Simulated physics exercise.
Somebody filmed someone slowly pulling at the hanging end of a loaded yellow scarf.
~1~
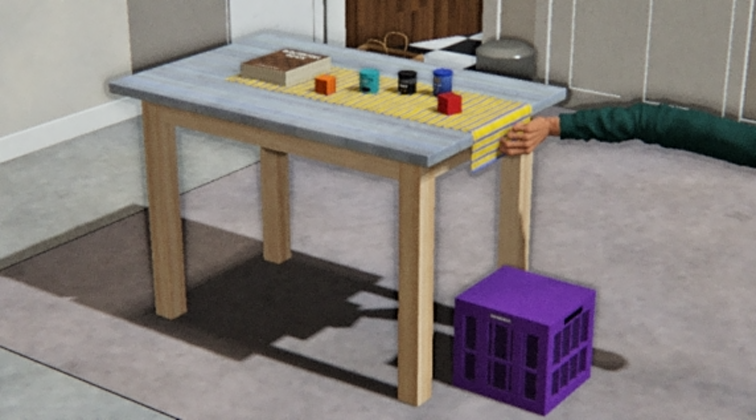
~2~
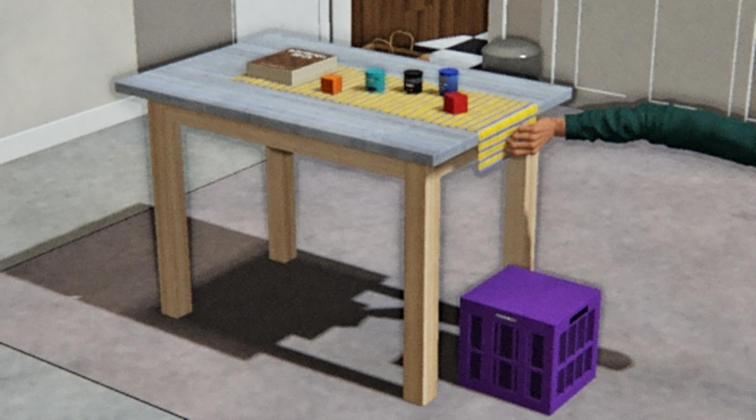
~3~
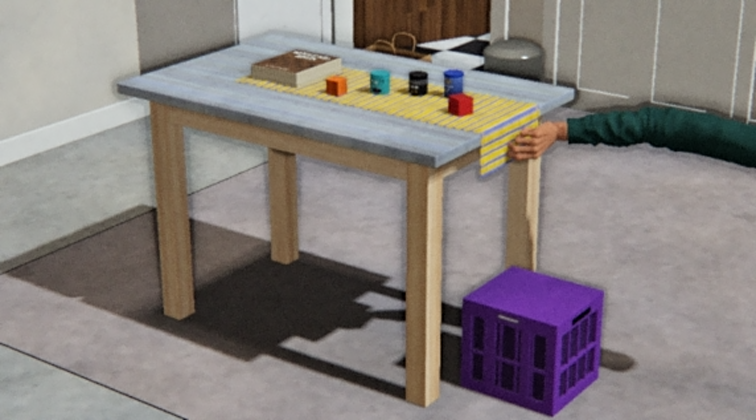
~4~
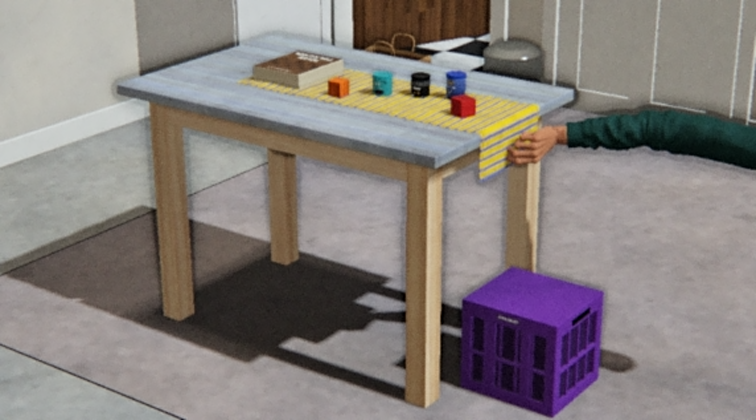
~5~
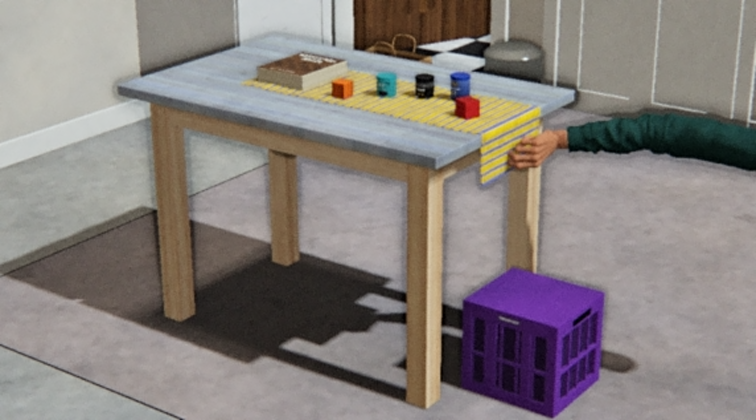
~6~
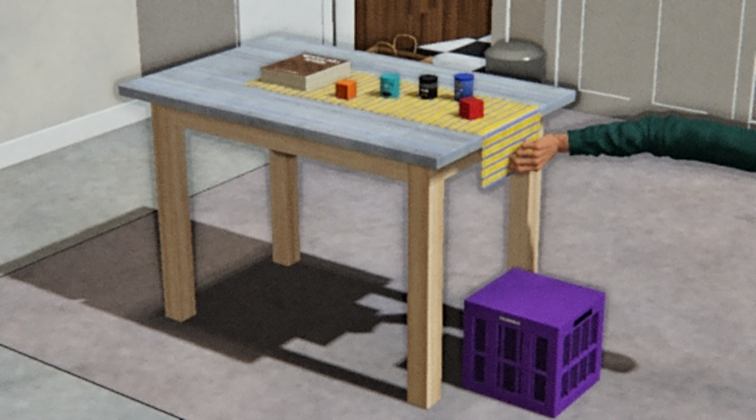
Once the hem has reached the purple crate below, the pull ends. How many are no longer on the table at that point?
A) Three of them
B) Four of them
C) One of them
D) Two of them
A, three of them.
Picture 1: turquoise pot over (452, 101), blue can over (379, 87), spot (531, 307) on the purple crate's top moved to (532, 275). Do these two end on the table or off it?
Turquoise pot: Off. Blue can: Still up.
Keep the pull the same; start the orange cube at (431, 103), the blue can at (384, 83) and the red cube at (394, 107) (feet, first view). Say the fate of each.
The orange cube topples down, the blue can stays put, and the red cube topples down.
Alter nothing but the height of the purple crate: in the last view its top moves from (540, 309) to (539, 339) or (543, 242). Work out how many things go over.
We'd see 4, then 1.
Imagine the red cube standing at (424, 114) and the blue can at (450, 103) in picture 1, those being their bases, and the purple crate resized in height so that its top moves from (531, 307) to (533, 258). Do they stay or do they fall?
The red cube? Lost. The blue can? Lost.
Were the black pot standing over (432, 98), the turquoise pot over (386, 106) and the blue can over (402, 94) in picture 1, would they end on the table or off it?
Here's what happens: The black pot leaves its perch, the turquoise pot leaves its perch, the blue can leaves its perch.
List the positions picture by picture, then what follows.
In the first picture, hem (471, 172); red cube (450, 95); blue can (443, 71); black pot (407, 72); turquoise pot (369, 71); orange cube (325, 77); top of the crate (530, 307).
In the second picture, hem (478, 173); red cube (456, 95).
In the third picture, hem (480, 177); blue can (454, 72).
In the fourth picture, hem (479, 181); black pot (421, 75); top of the crate (538, 309).
In the fifth picture, hem (481, 186); turquoise pot (386, 75).
In the sixth picture, hem (482, 190); red cube (472, 100); blue can (464, 75); black pot (428, 77); turquoise pot (390, 76); orange cube (346, 82).
Soon after, hem near (511, 258); red cube and blue can gone.
Then, hem on the crate; red cube, blue can and black pot gone.
At rest, hem on the crate; red cube, blue can and black pot gone. The answer is three.
